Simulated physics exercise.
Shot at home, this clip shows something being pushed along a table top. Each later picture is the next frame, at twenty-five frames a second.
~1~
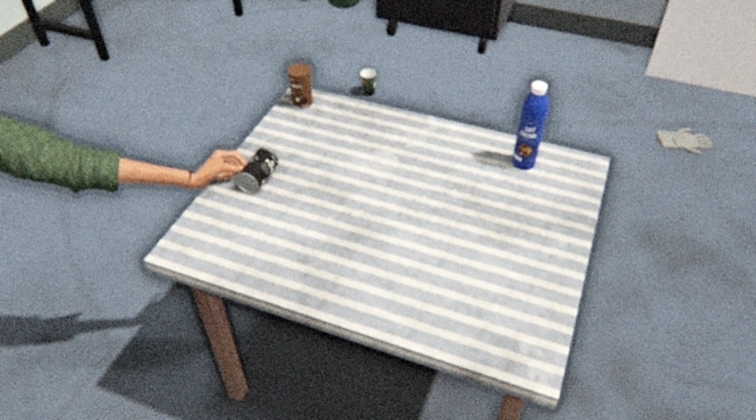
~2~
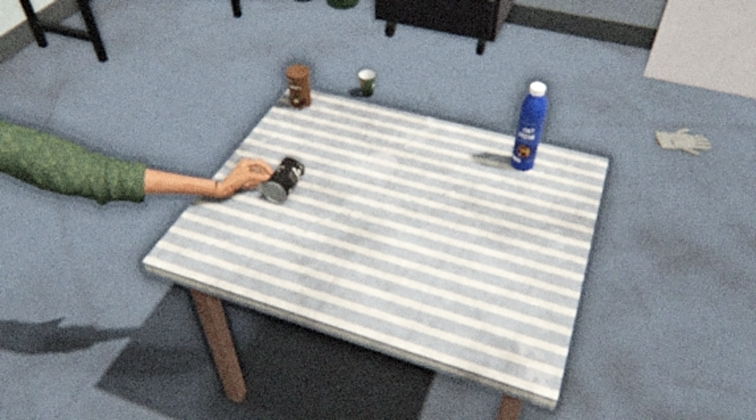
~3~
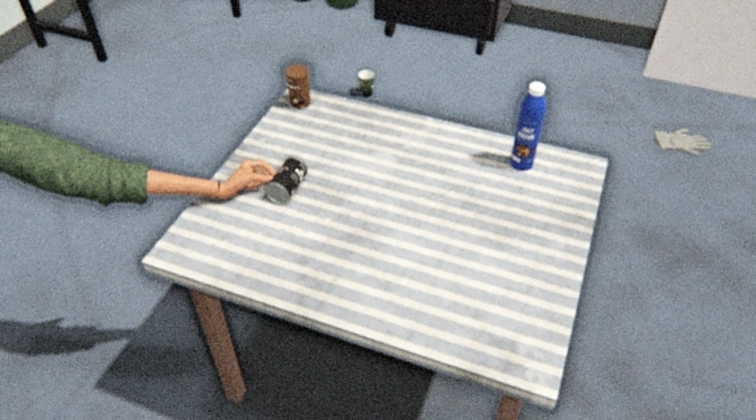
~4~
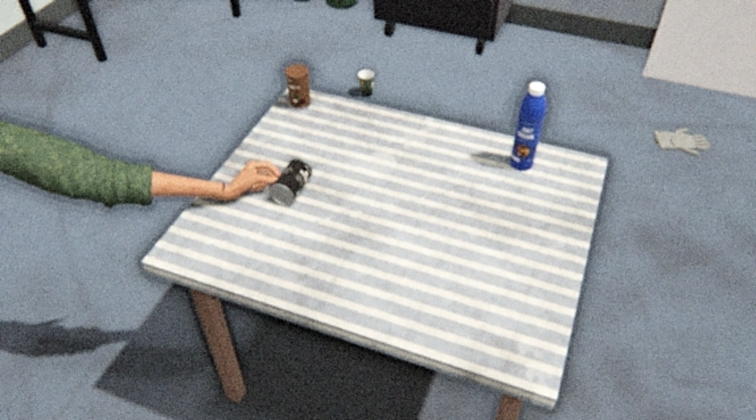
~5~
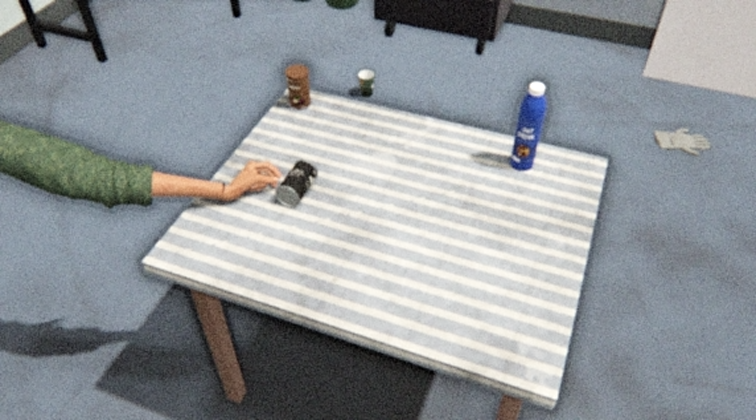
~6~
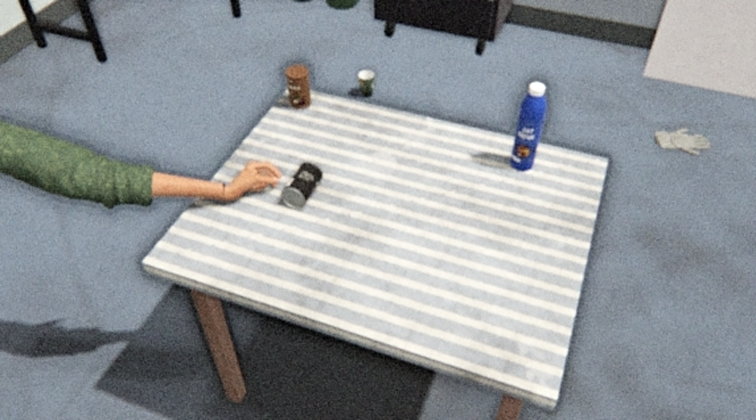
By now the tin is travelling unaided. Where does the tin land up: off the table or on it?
On it.
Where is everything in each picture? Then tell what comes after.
Under the hand; black tin (257, 170), in the first picture.
Under the hand; black tin (284, 179), in the second picture.
Under the hand; black tin (287, 180), in the third picture.
Black tin (291, 181), in the fourth picture.
Black tin (297, 183) moved a little, in the fifth picture.
Black tin (302, 185) moved a little, in the sixth picture.
Then, 0.20 s later than the last frame, black tin moved about its own width near (327, 192).
Then, 0.50 s later than the last frame, black tin moved well along near (357, 200).
Then, 0.90 s later than the last frame, black tin moved well along near (384, 207).
When it is over, moved from the start, black tin. End places, in pixels of the last picture, black tin near (394, 210).
